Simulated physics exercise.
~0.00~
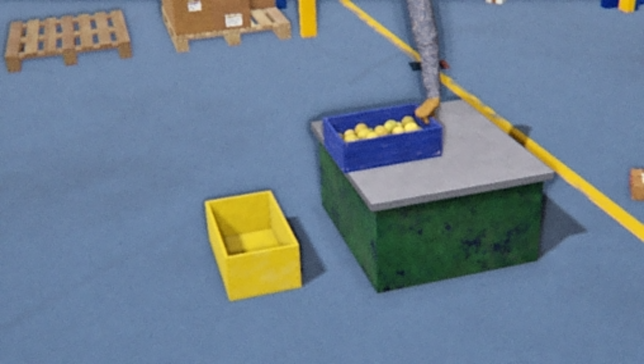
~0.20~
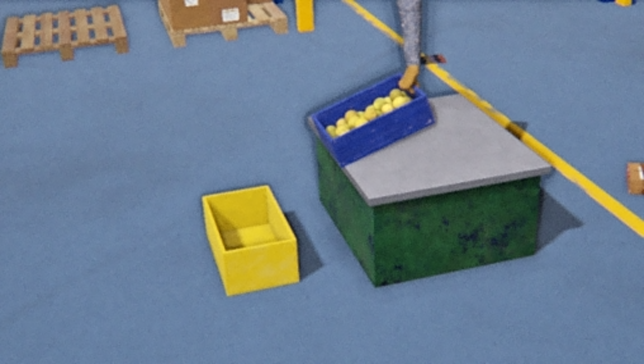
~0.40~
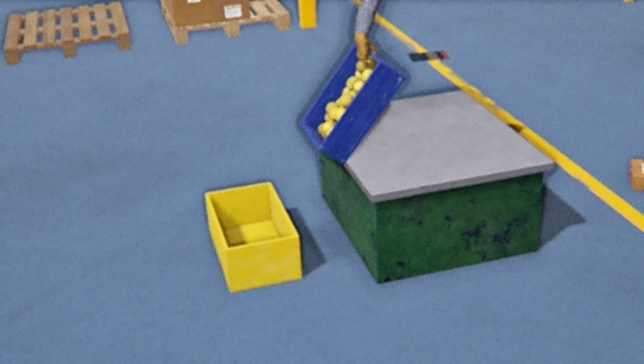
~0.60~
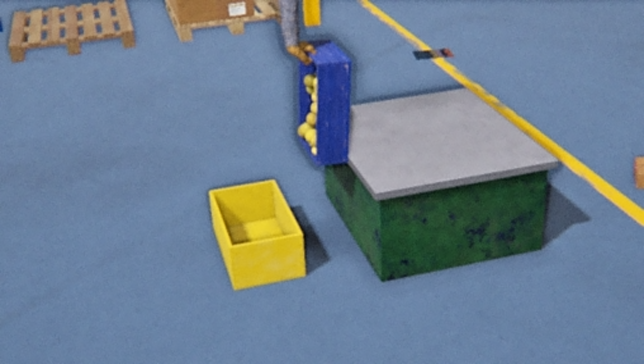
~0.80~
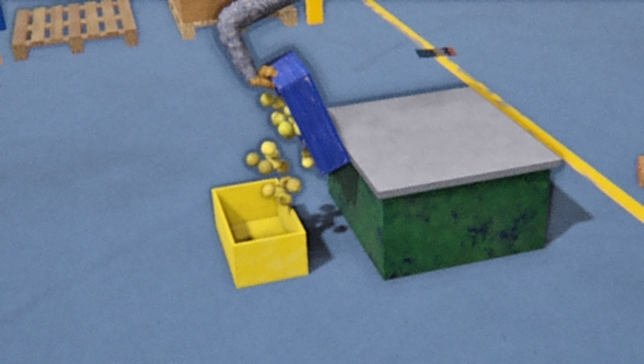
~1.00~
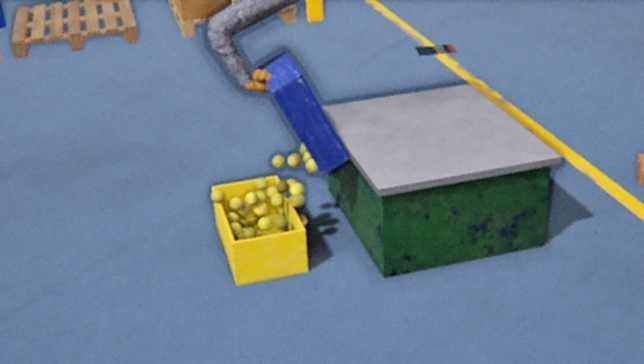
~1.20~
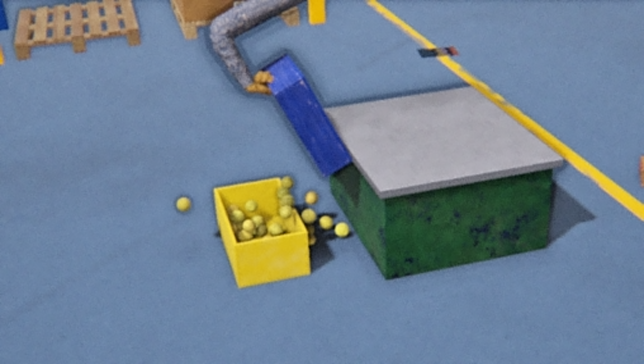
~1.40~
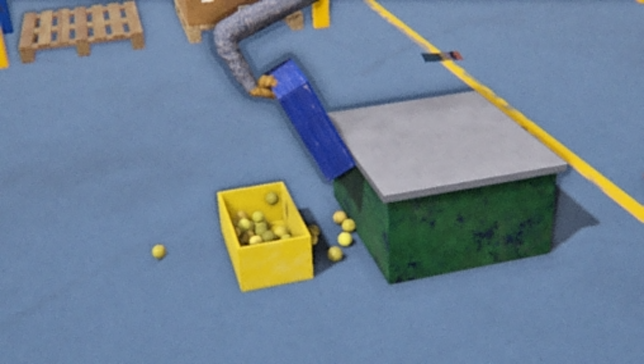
On a blue warehouse floor, a gloved hand tipped a blue crate of yellow apples over the left edge of a green bench, spilling them down into a yellow tote; most landed inside, several lay beside the bench, and one rolled off left.
